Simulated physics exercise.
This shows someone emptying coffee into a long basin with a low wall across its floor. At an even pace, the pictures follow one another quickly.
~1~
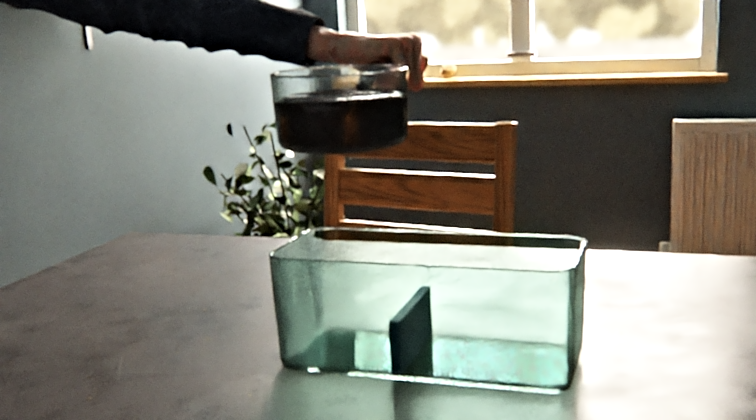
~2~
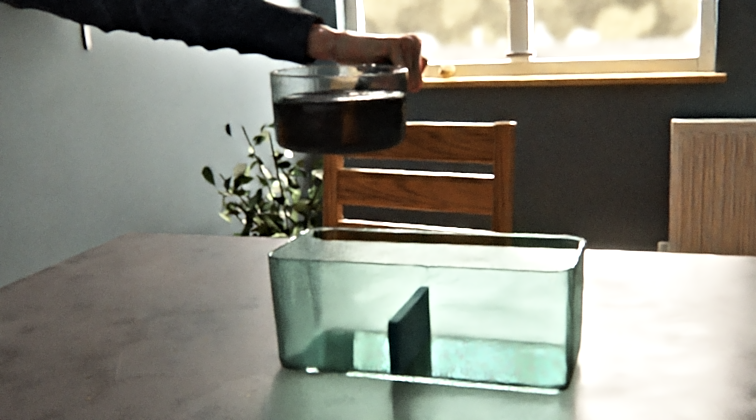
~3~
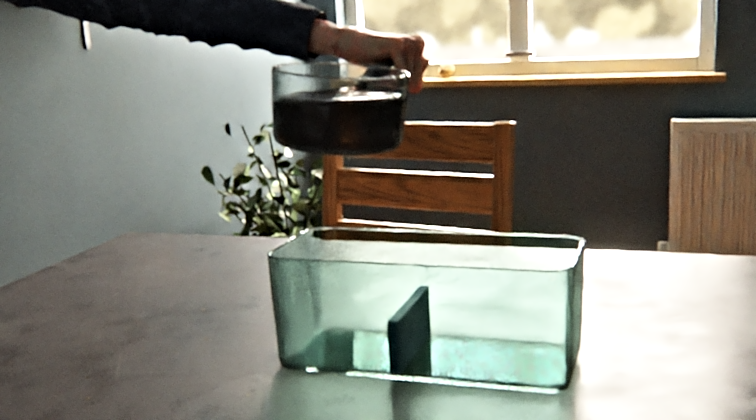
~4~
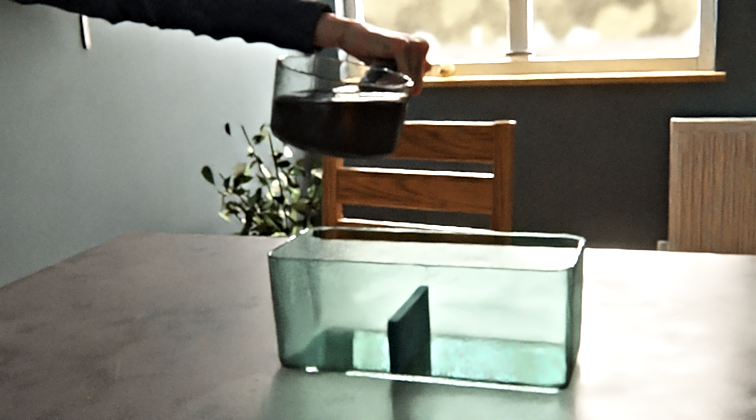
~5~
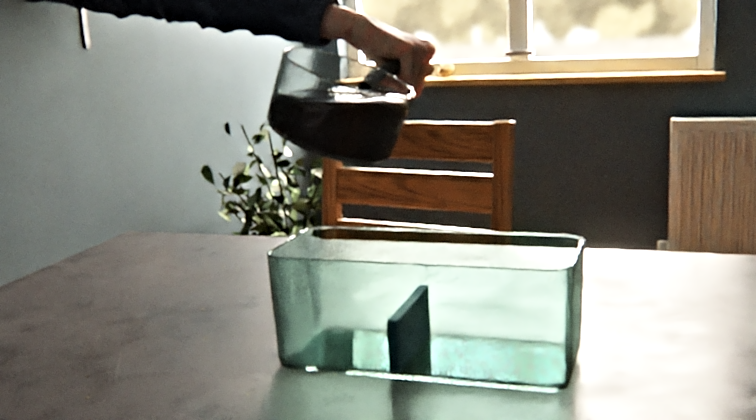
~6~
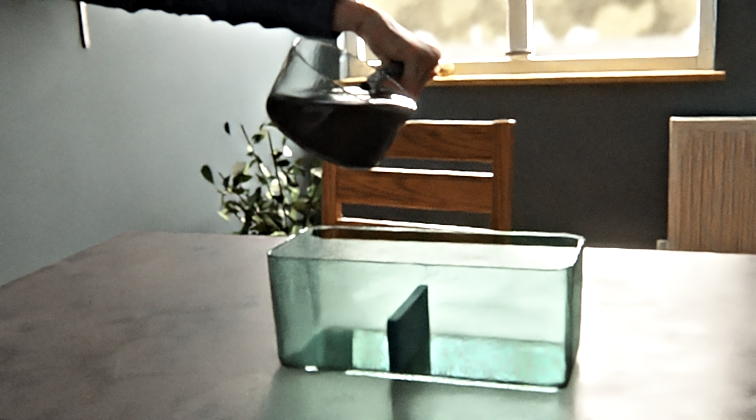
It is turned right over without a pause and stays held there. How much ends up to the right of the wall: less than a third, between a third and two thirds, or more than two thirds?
More than two thirds.
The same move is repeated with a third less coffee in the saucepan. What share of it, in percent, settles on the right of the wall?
It comes to near 95 per cent.
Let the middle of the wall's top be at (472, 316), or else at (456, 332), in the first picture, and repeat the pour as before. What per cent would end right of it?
I'd expect near 30 percent the first time and near 55 percent the next.
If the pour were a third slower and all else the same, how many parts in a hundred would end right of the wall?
It comes to 95 per cent or so.
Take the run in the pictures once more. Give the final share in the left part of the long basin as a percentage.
I'd say near 5 in a hundred.
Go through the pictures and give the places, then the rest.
The first frame shows tilt 0°; pouring edge (403, 71); surface from (284, 96) to (403, 94); the long basin's rim runs from (290, 243) to (580, 256); the wall's top is at (411, 304).
The second frame shows tilt 2°; pouring edge (403, 73); surface from (283, 96) to (402, 95).
The third frame shows tilt 6°; pouring edge (405, 78); surface from (283, 95) to (403, 96).
The fourth frame shows tilt 13°; pouring edge (408, 87); surface from (283, 94) to (405, 97).
The fifth frame shows tilt 22°; pouring edge (410, 98); surface from (282, 94) to (408, 98).
The sixth frame shows tilt 33°; pouring edge (410, 113); surface from (277, 91) to (409, 102); 1 per cent is over the edge.
A moment on, the saucepan is tipped on its side and 35 per cent is still to pour, 0 is left of the wall and 19 right of it.
Next, the saucepan is tipped right over and 10 per cent is still to pour, 2 is left of the wall and 79 right of it.
Then the saucepan is tipped right over and 2 per cent is still to pour, 5 is left of the wall and 89 right of it.
Later the saucepan is tipped right over and 0 per cent is still to pour, 5 is left of the wall and 93 right of it.
Finally, 6 per cent lies left of the wall, 93 right of it and 1 outside.
